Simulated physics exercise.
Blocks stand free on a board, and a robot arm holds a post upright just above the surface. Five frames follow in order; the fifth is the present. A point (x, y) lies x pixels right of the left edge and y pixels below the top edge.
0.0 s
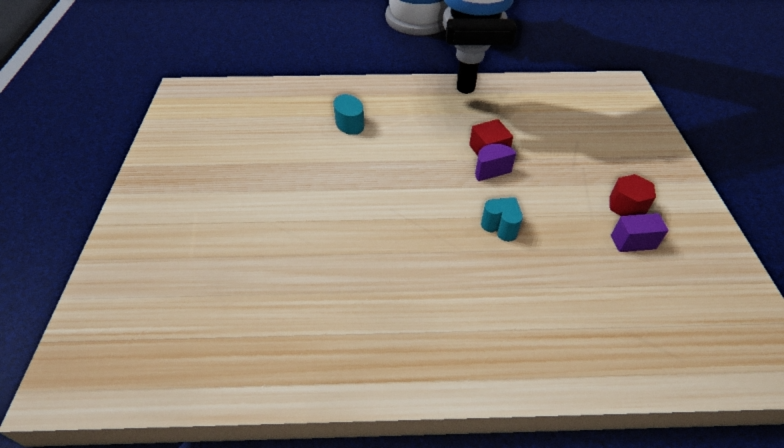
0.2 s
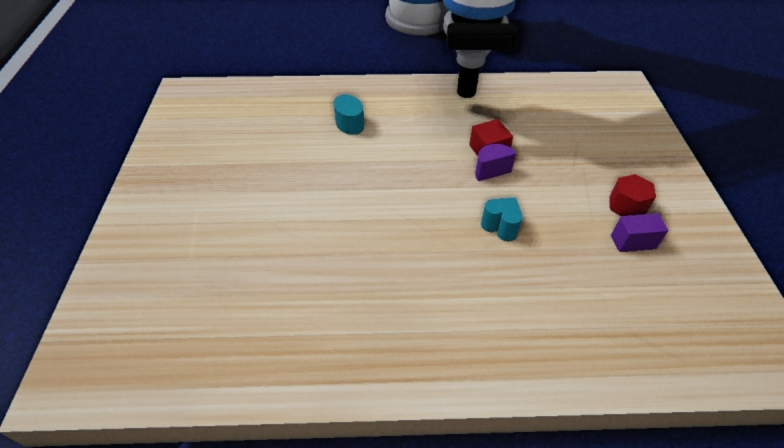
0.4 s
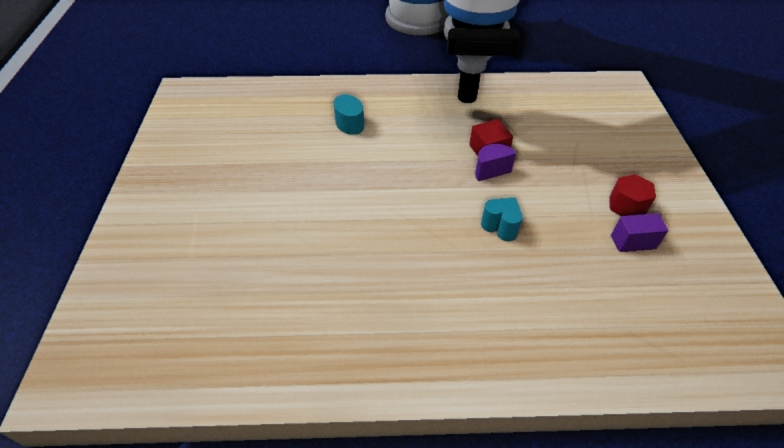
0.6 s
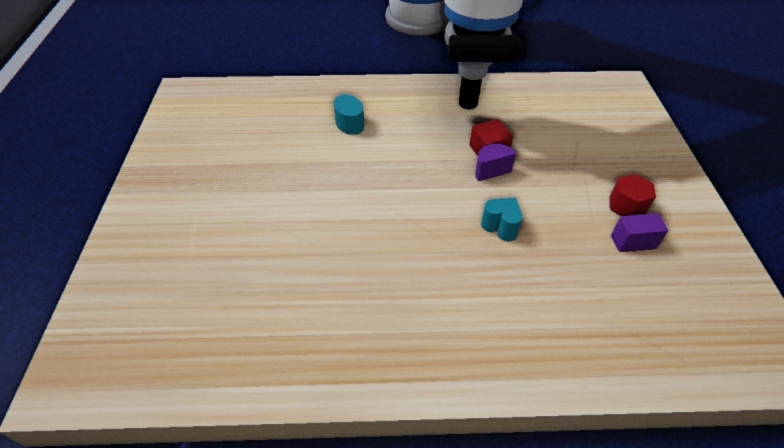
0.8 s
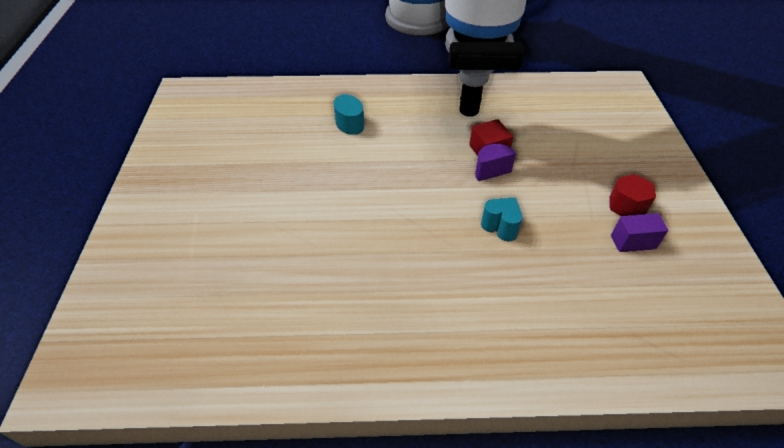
A robot arm holding a dark upright post reaches over the far edge of a pale wooden board on a deep blue surface, viewed from above at an angle. A teal block sits at upper left, a teal heart near the centre, and red and purple blocks pair up beyond it and at right. The post edges slightly nearer while every block and the view stay still.
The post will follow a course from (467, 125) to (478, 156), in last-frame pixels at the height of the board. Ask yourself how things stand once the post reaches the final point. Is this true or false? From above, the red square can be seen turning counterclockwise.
That is true.
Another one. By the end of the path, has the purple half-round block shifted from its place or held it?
It travels a centimetre or more.
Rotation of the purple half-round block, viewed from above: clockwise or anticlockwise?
Overhead view: Clockwise.
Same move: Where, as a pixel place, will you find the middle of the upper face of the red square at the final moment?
Close to (507, 146).
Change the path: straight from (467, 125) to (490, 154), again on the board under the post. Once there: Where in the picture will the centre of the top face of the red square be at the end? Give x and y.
It should be at about (507, 151).
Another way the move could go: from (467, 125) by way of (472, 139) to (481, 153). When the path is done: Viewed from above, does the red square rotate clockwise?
No - that is not the case.
On the path given first. Halfway along, post at (474, 127); red square at (495, 134); purple half-round block at (498, 156).
At the end, post at (481, 143); red square at (507, 146), turned 40° anticlockwise; purple half-round block at (508, 167), turned 35° clockwise.
